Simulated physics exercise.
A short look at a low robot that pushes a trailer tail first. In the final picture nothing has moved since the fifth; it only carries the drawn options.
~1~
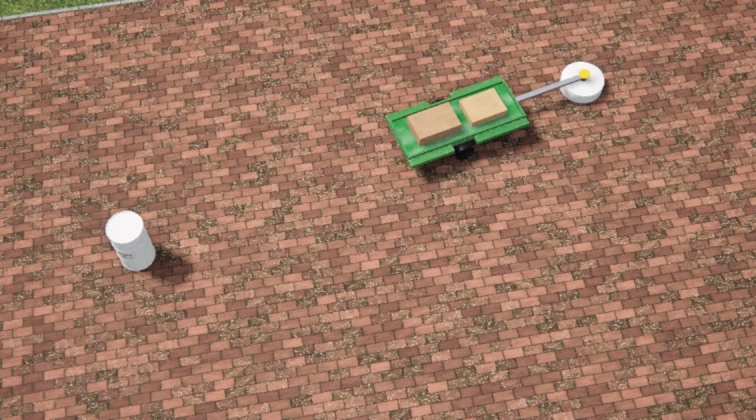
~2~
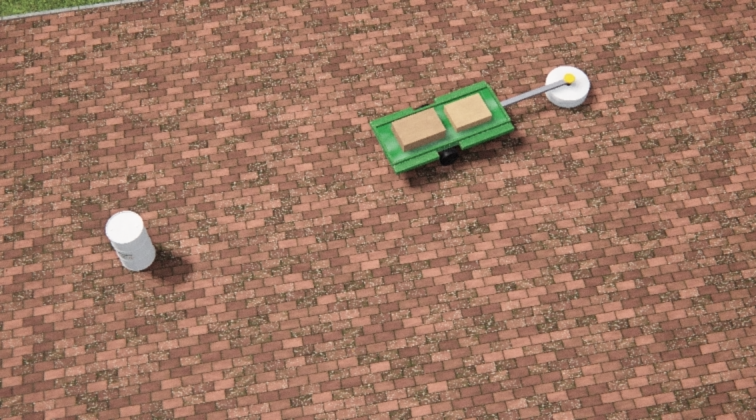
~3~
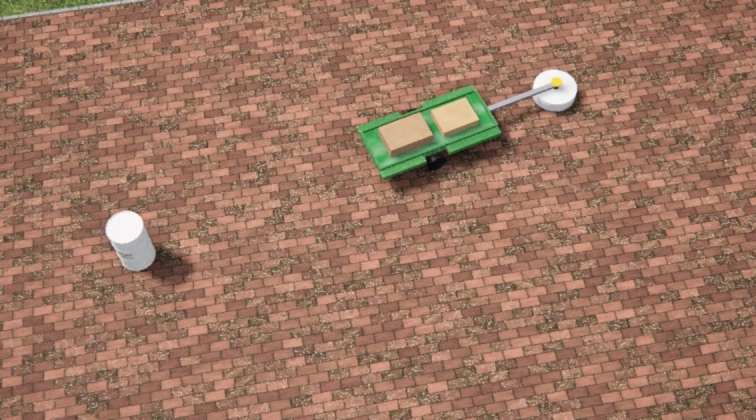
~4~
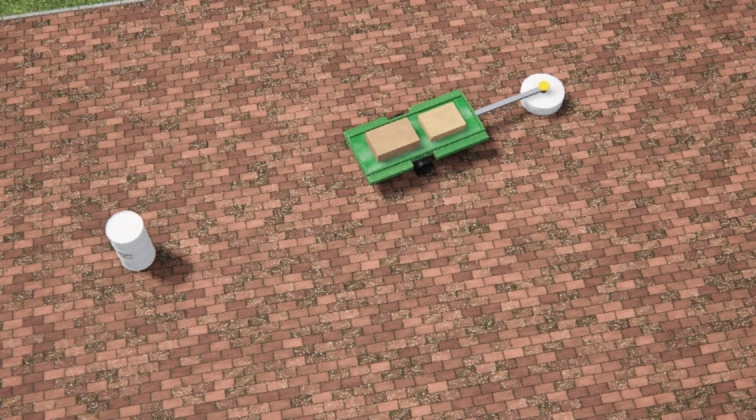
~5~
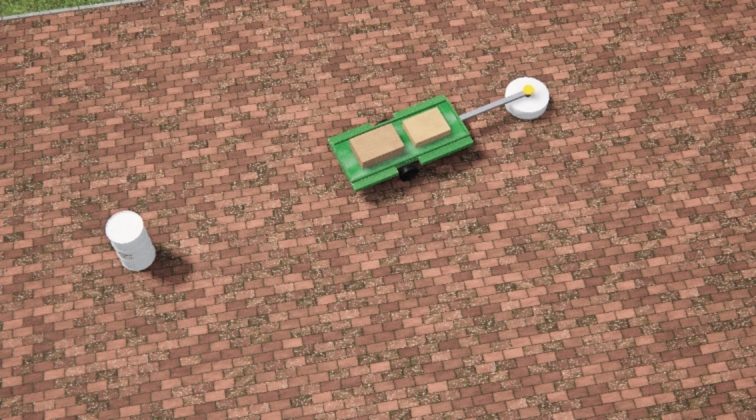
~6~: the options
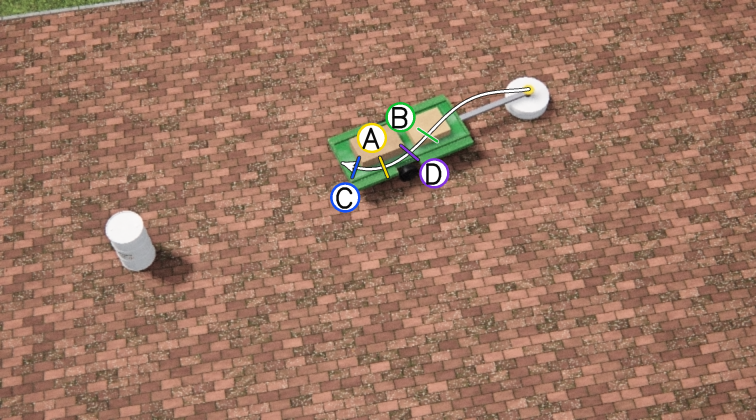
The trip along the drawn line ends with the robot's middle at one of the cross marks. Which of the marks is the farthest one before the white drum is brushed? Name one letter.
A is the last safe stop.
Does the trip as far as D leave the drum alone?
Yes.
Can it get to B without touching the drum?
For that mark, yes.
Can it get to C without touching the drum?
No.
On the copy, A at (384, 167); B at (428, 135); C at (356, 168); D at (409, 153); the route from (529, 89) via (433, 130) to (343, 163).
On A. First, robot (468, 107), cart (346, 166).
Then, robot (425, 144), cart (291, 193).
Finally, robot (384, 174), cart (239, 212); nothing has been touched.
By contrast, B is safe but short; C is too far, the drum has been hit; D is safe but short.
